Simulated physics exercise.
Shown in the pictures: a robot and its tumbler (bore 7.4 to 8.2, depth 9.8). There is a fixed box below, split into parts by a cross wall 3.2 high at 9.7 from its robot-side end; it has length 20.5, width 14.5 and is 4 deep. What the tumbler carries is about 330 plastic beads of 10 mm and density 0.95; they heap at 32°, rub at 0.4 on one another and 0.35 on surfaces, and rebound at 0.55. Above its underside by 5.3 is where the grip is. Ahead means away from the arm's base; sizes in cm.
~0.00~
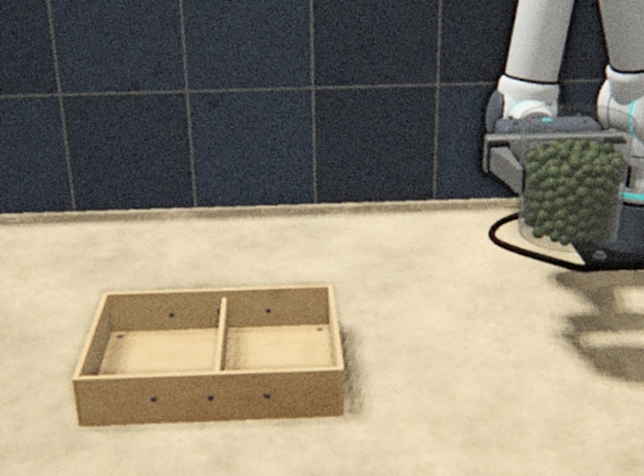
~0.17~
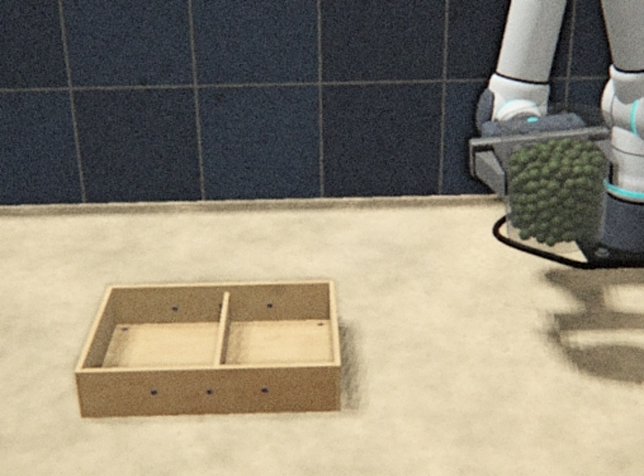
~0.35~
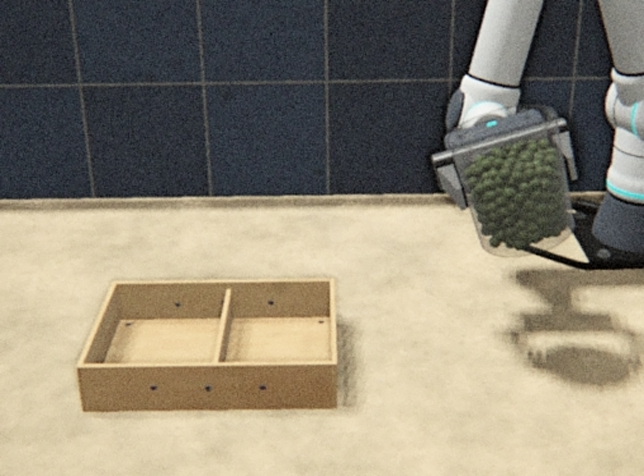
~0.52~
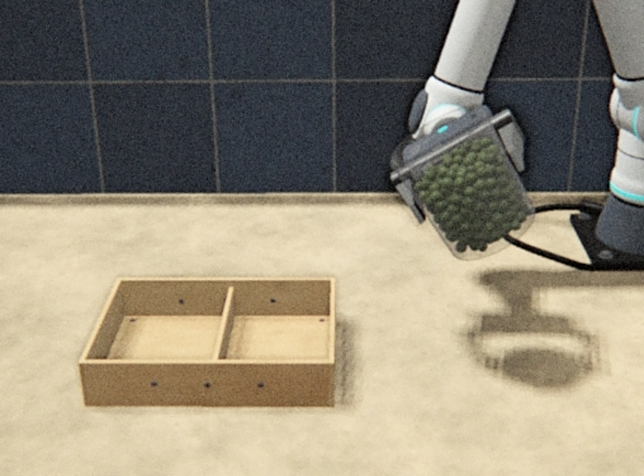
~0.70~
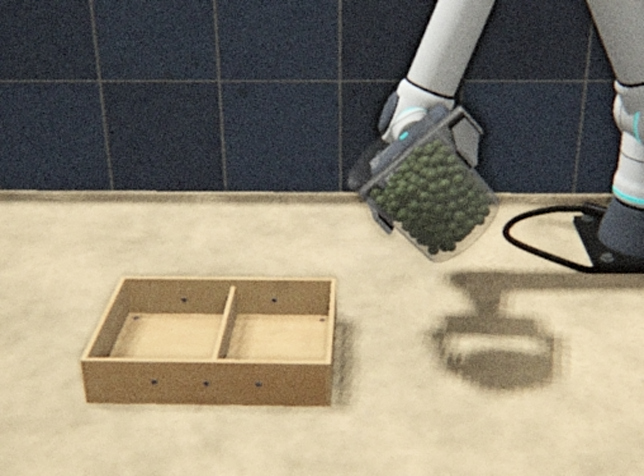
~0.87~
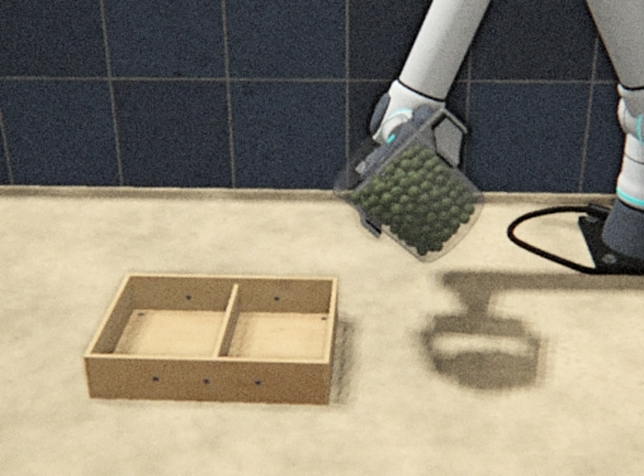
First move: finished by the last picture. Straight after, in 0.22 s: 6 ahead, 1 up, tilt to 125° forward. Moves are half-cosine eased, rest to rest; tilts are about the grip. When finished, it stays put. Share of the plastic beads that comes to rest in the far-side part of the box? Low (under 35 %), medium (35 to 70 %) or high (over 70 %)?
Low.
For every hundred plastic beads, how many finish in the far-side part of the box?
It should be close to 20 per cent.
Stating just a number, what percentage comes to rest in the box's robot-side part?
Near 80 in a hundred.
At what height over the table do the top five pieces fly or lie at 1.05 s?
Height: Around 22 cm.
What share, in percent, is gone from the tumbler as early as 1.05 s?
By then about 0 % is out.
After 0.96 s, tilted 74° forward, highest piece 21 above the table; 334 in the tumbler.
After 1.05 s, tilted 118° forward, highest piece 23 above the table; 334 in the tumbler.
After 1.29 s, tilted 125° forward, highest piece 13 above the table; 241 in the robot-side part, 64 in the far-side part, 17 in the tumbler, 12 in flight or on a rim.
After 2.34 s, tilted 125° forward, highest piece 4 above the table; 264 in the robot-side part, 64 in the far-side part, 6 on the table or floor.
At rest, 264 in the robot-side part, 64 in the far-side part, 6 on the table or floor. That is 19 % in the far-side part of the box.
